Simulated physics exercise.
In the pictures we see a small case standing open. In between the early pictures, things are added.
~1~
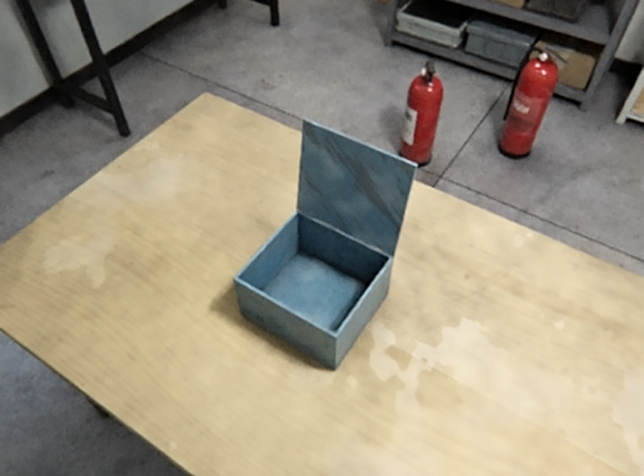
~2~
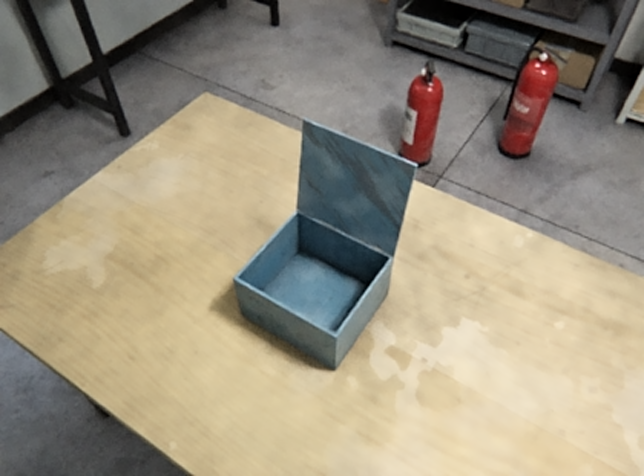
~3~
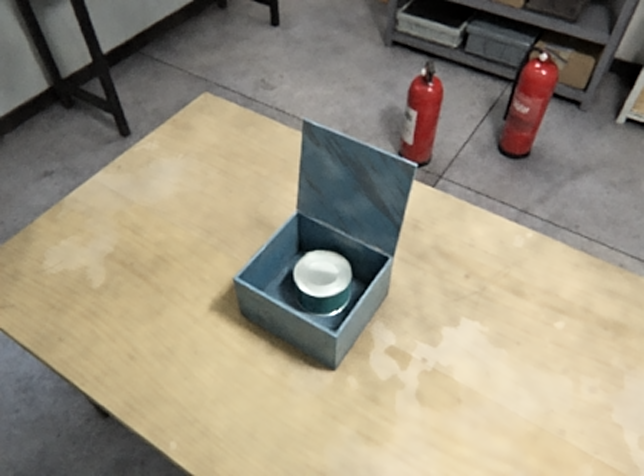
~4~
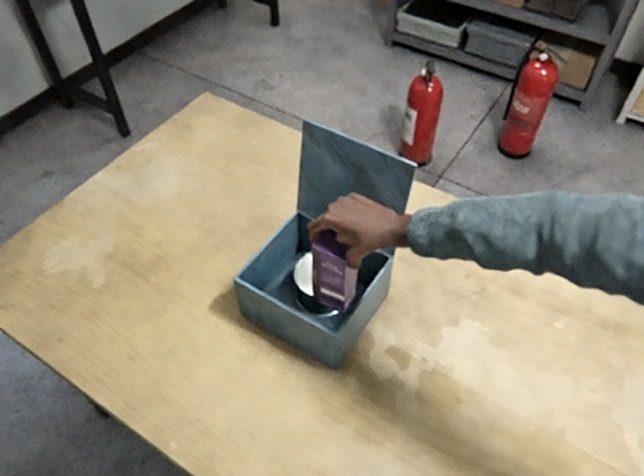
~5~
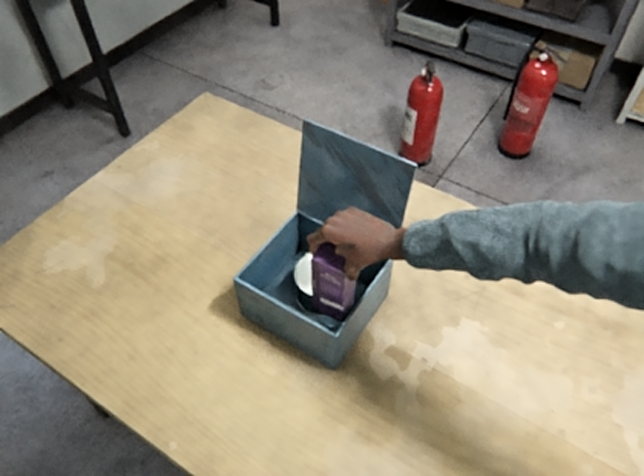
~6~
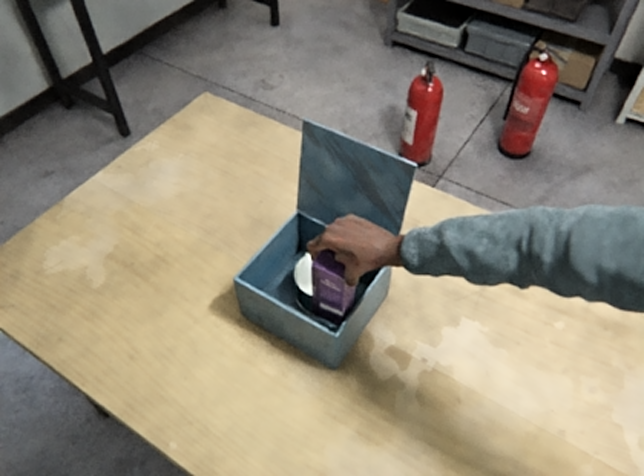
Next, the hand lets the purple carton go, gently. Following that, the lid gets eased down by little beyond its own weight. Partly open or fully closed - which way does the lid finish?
Partly open.
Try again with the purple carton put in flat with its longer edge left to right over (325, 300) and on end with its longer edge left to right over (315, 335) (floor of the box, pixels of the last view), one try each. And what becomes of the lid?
Shut, then open.
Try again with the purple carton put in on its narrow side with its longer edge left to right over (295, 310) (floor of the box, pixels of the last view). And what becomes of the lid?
Once it's packed that way, the lid settles all the way.
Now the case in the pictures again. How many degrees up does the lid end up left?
About 20° above the rim.
Then, 1.10 s past the last view, lid starting down; purple carton rocked 37° from its first pose near (327, 311).
Then, 1.60 s past the last view, lid 63° above the rim; purple carton rocked 37° from its first pose near (327, 311).
Then, 1.80 s past the last view, lid 35° above the rim; purple carton rocked 37° from its first pose near (327, 311).
Finally, lid 20° above the rim; down or leaning hard in the box, purple carton; turquoise tub still in place. Final places as the last picture's camera would see them, purple carton near (327, 310).
